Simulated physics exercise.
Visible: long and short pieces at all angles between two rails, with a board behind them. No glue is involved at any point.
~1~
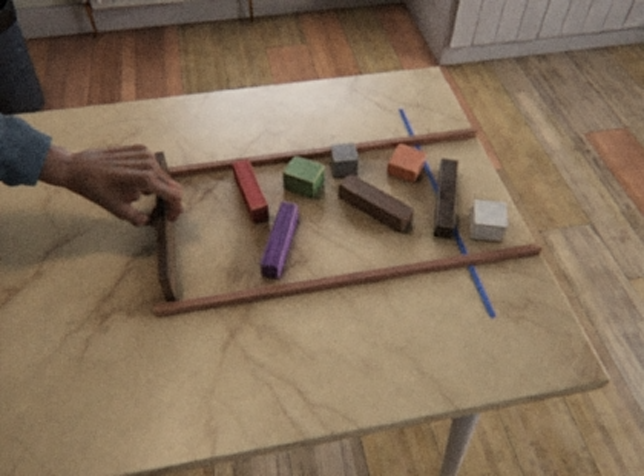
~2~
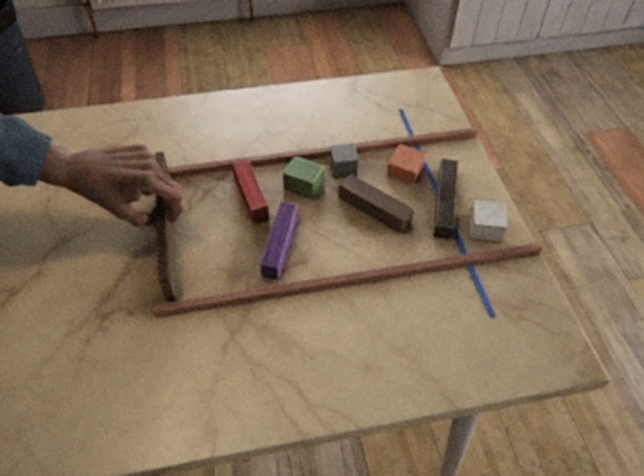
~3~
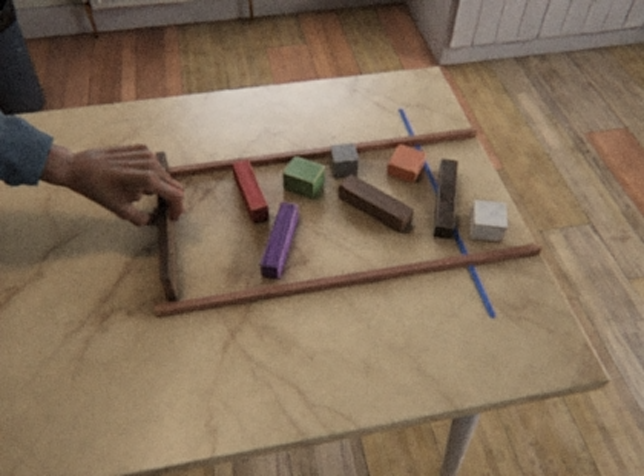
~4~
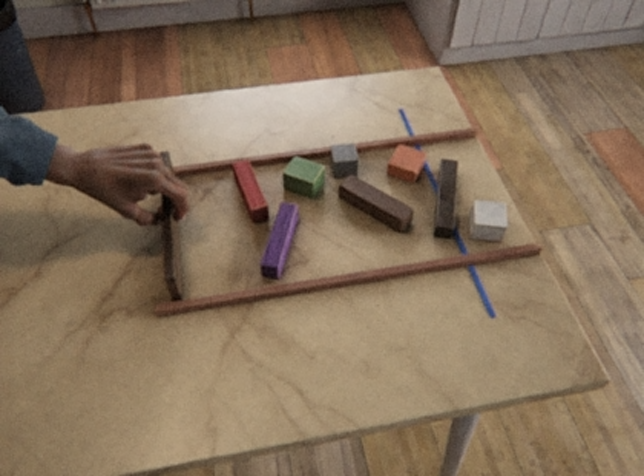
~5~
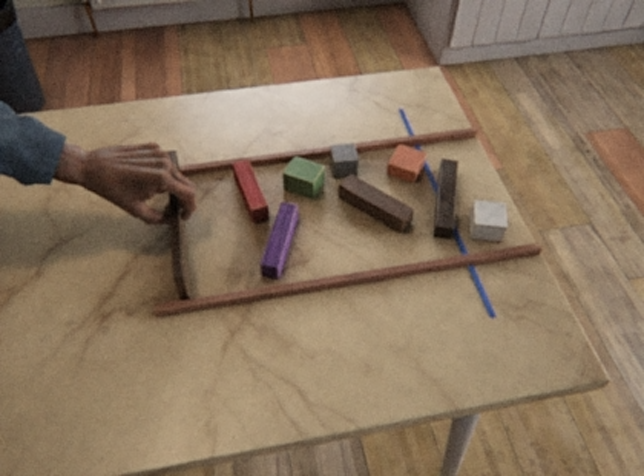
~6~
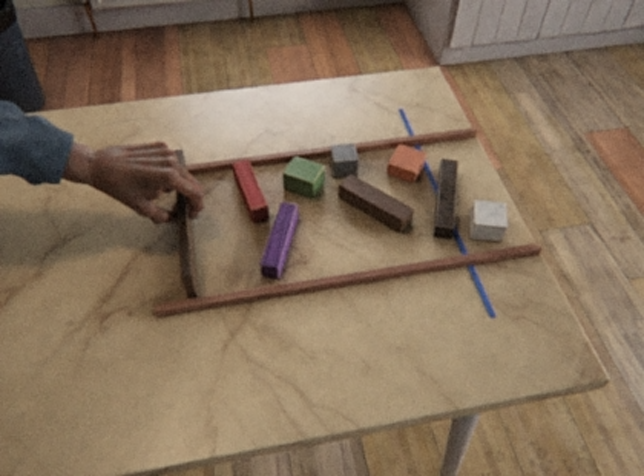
A hand slowly sliding a dark board a short way right between two rails, toward scattered coloured blocks that stay still.
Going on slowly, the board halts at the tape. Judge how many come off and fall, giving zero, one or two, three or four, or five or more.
Off the edge: One or two.
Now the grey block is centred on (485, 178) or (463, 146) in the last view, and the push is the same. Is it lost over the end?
The grey block drops off; tumbles off.
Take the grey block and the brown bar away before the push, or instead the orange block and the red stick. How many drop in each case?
Fallen: 0 in the first try, 0 in the other.
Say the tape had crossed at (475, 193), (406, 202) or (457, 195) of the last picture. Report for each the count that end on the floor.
So, one try after another, the floor gets 4, then 0, then 3.
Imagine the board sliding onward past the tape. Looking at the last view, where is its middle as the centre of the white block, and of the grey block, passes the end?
Estimated middle: (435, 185), and (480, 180) for the other.
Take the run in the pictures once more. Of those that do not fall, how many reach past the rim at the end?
As for overhanging, the count is 2.
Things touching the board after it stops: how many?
In contact: 2.
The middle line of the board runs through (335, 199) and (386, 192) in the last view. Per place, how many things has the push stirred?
Counts: 5 and 7.
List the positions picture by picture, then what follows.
The first frame shows white block (488, 221); black bar (446, 197); orange block (407, 163); board (165, 223); tape (440, 197).
The second frame shows black bar (446, 197); brown bar (375, 203).
The third frame shows orange block (407, 163); grey block (344, 161).
The fourth frame shows white block (488, 221); purple stick (280, 239).
The fifth frame shows black bar (446, 197); board (178, 221).
The sixth frame shows white block (488, 221); black bar (446, 197); orange block (407, 163); board (185, 220); tape (440, 197).
A little later, none off yet; white block at rest near (488, 221); black bar at rest near (446, 197); orange block at rest near (407, 163).
When it is over, the number that fall off is one or two; down, white block.
